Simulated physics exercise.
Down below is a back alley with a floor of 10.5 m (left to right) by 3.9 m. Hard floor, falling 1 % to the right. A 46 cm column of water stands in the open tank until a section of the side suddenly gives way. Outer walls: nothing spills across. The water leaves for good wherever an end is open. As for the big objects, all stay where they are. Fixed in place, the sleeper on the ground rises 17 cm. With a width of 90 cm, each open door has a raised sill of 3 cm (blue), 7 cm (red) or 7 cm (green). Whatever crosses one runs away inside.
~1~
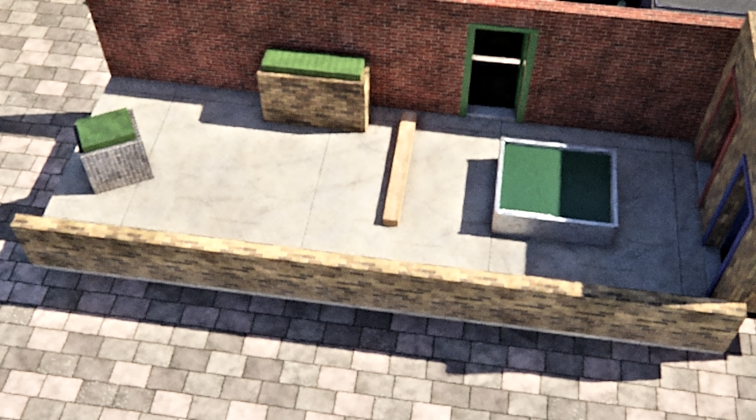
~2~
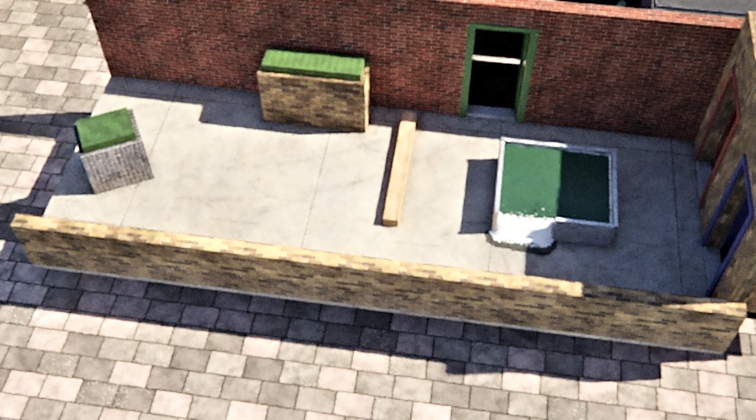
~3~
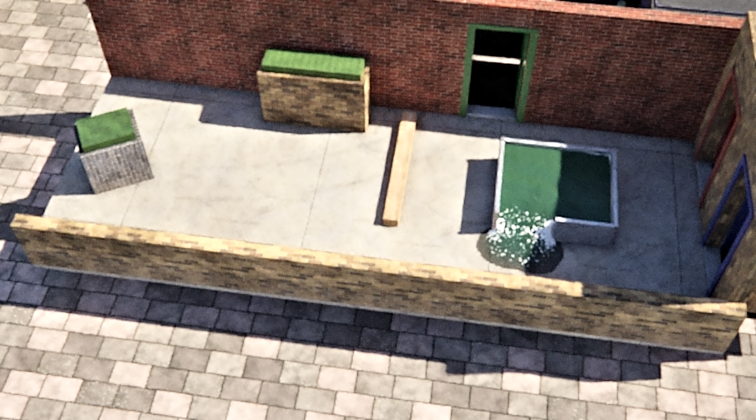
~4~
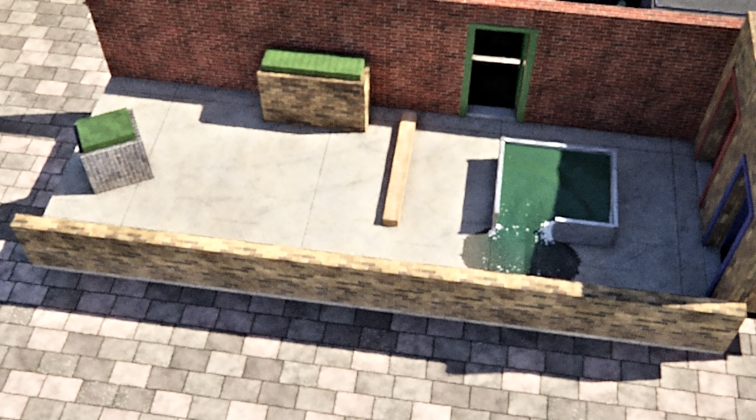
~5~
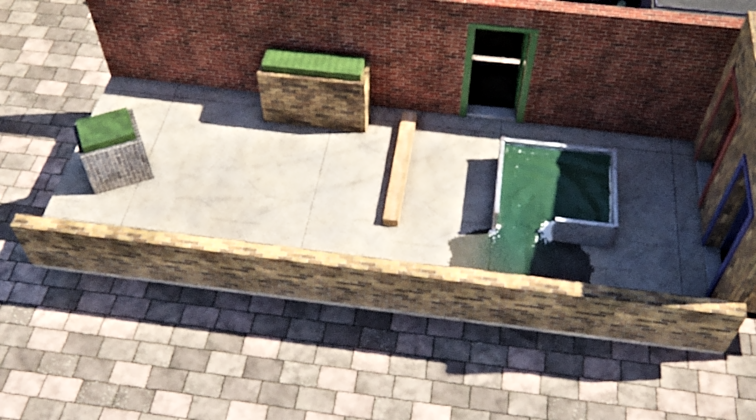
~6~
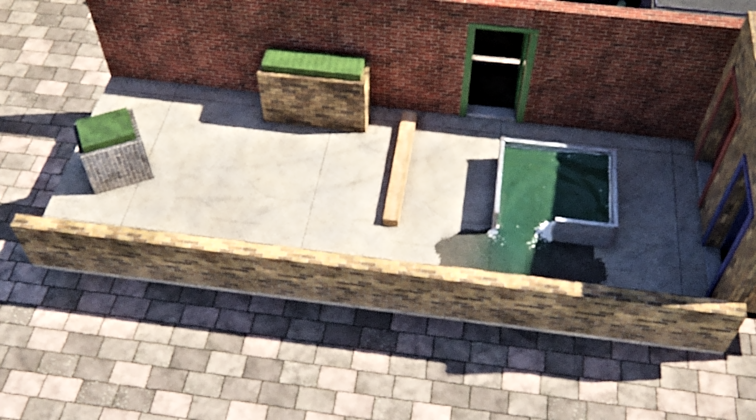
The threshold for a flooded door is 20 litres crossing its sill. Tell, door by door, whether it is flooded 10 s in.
Door by door: Blue door: Flooded; red door: Not flooded; green door: Not flooded.
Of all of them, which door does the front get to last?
Green.
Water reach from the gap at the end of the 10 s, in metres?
Distance: Approx. 7.8 m.
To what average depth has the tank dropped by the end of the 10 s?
Around 7 cm on average.
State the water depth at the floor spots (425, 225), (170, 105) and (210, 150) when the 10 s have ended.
Depths in turn: Roughly 2, 2 and 2 centimetres.
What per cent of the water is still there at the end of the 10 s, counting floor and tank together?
Some 86 in a hundred.
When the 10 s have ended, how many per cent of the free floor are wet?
Roughly 85 % of the floor is wet.
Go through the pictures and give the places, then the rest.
The first frame shows the open tank at (556, 184) is whole and still, 46 cm deep.
In the second frame, water pours out at (524, 229) and has run 0.5 m, to (491, 239); deepest outside 14 cm, 46 cm at the open tank's back.
In the third frame, the front is at (546, 268), 0.7 m from the gap at (524, 230); 0.6 m2 of floor is under water; 46 cm left at the back of the open tank.
In the fourth frame, water pours out at (524, 230) and has run 1.2 m, to (533, 295); deepest outside 22 cm, 46 cm at the open tank's back.
In the fifth frame, water pours out at (524, 230) and has run 1.4 m, to (557, 308); deepest outside 23 cm, 43 cm at the open tank's back.
In the sixth frame, water pours out at (524, 229) and has run 1.6 m, to (455, 294); deepest outside 31 cm, 38 cm at the open tank's back.
A moment later water covers 10 % of the floor and is deepest (30 cm) near (506, 291); blue door not reached, red door not reached, green door not reached.
Soon after water covers 20 % of the floor and is deepest (24 cm) near (494, 300); blue door 4 cm at the sill, 0 L in, red door not reached, green door not reached.
Next water covers 40 % of the floor and is deepest (17 cm) near (518, 293); blue door 10 cm at the sill, 31 L in, red door 2 cm at the sill, 0 L in, green door not reached.
Later on water covers 65 % of the floor and is deepest (11 cm) near (505, 301); blue door 8 cm at the sill, 81 L in, red door 4 cm at the sill, 0 L in, green door not reached.
At the end water covers 85 % of the floor and is deepest (7 cm) near (693, 159); blue door 5 cm at the sill, 117 L in, red door 5 cm at the sill, 0 L in, green door 5 cm at the sill, 0 L in.
